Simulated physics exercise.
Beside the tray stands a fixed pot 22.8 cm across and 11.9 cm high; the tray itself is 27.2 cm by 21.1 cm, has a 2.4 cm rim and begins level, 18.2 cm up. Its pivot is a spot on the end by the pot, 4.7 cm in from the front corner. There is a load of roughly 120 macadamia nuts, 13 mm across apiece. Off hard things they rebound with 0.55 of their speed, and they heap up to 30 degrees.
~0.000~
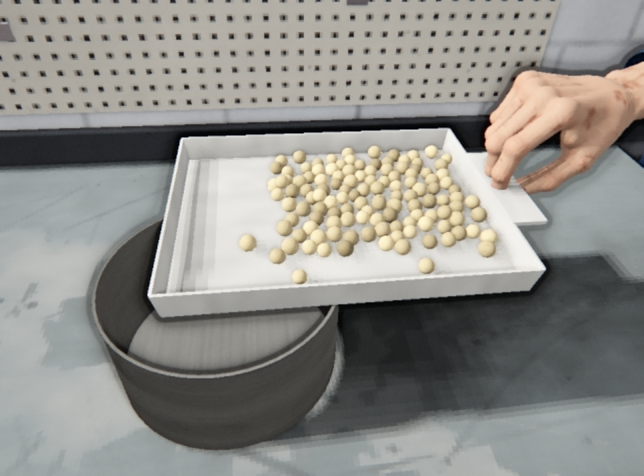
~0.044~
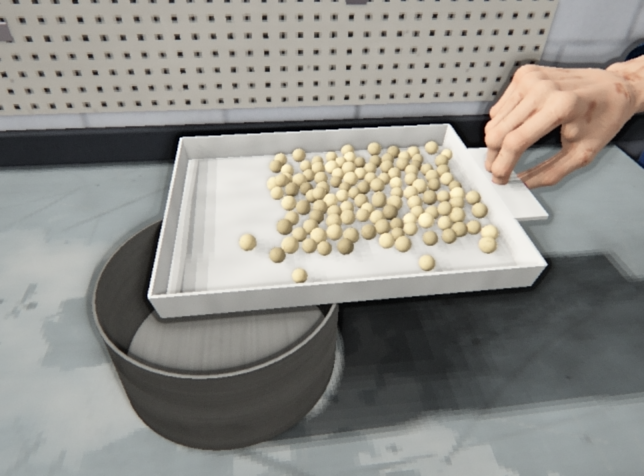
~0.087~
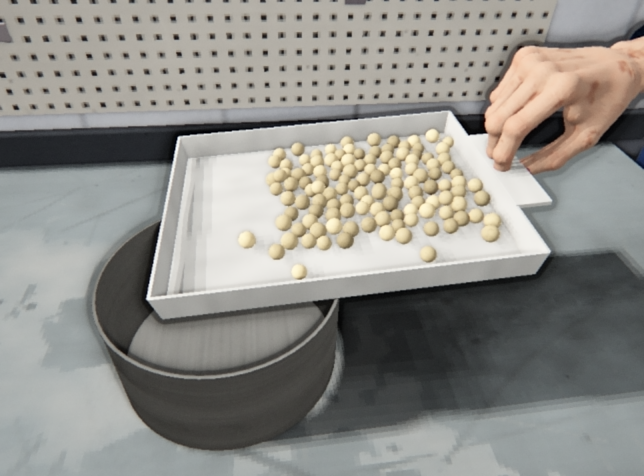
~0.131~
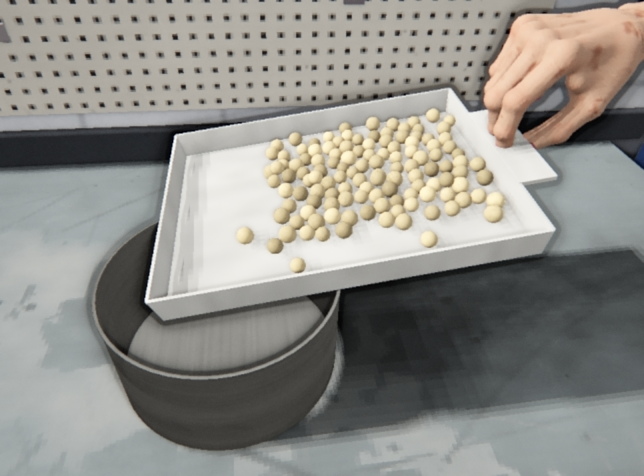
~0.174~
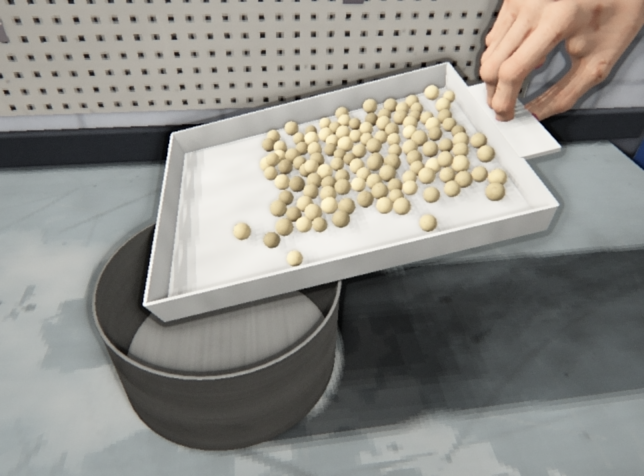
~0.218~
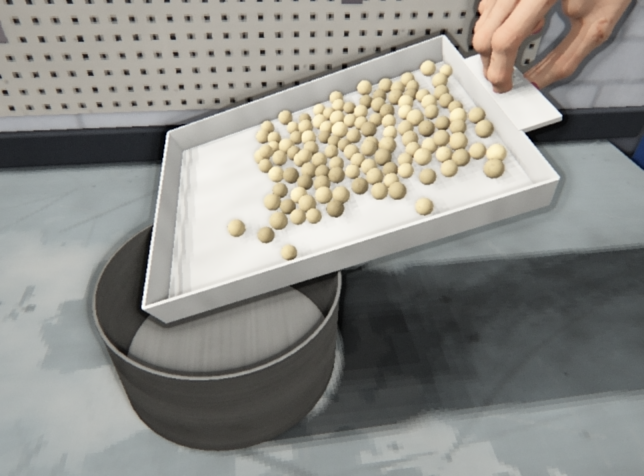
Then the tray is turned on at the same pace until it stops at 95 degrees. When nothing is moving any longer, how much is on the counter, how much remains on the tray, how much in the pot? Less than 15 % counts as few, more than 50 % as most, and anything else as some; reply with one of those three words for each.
Here it is: Counter: Most, left on the tray: Few, pot: Some.
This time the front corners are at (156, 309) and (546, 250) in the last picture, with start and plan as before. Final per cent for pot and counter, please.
Pot 15 % / counter 85 %.
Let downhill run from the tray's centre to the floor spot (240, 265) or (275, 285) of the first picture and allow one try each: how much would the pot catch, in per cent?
Approximately 15 percent, then 20 percent.
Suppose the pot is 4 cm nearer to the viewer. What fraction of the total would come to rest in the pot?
Expect something close to 60 per cent.
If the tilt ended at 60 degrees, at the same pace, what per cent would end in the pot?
In that case it comes to about 10 in a hundred.
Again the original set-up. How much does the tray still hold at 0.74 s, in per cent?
About 65 per cent.
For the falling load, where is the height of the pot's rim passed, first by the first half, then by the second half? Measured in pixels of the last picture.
(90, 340) or so first, later (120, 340).
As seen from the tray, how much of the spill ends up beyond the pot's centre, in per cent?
Around 100 in a hundred.
Then, at 0.53 s, tilt 57 degrees; the tray holds 100 %, the pot 0 %.
Then, at 0.74 s, tilt 82 degrees; the tray holds 65 %, the pot 5 %.
After 1.06 s, tilt 95 degrees; the tray holds 20 %, the pot 20 %.
By 2.2 s all is still; counter 65 %, tray 0 %, pot 35 %.
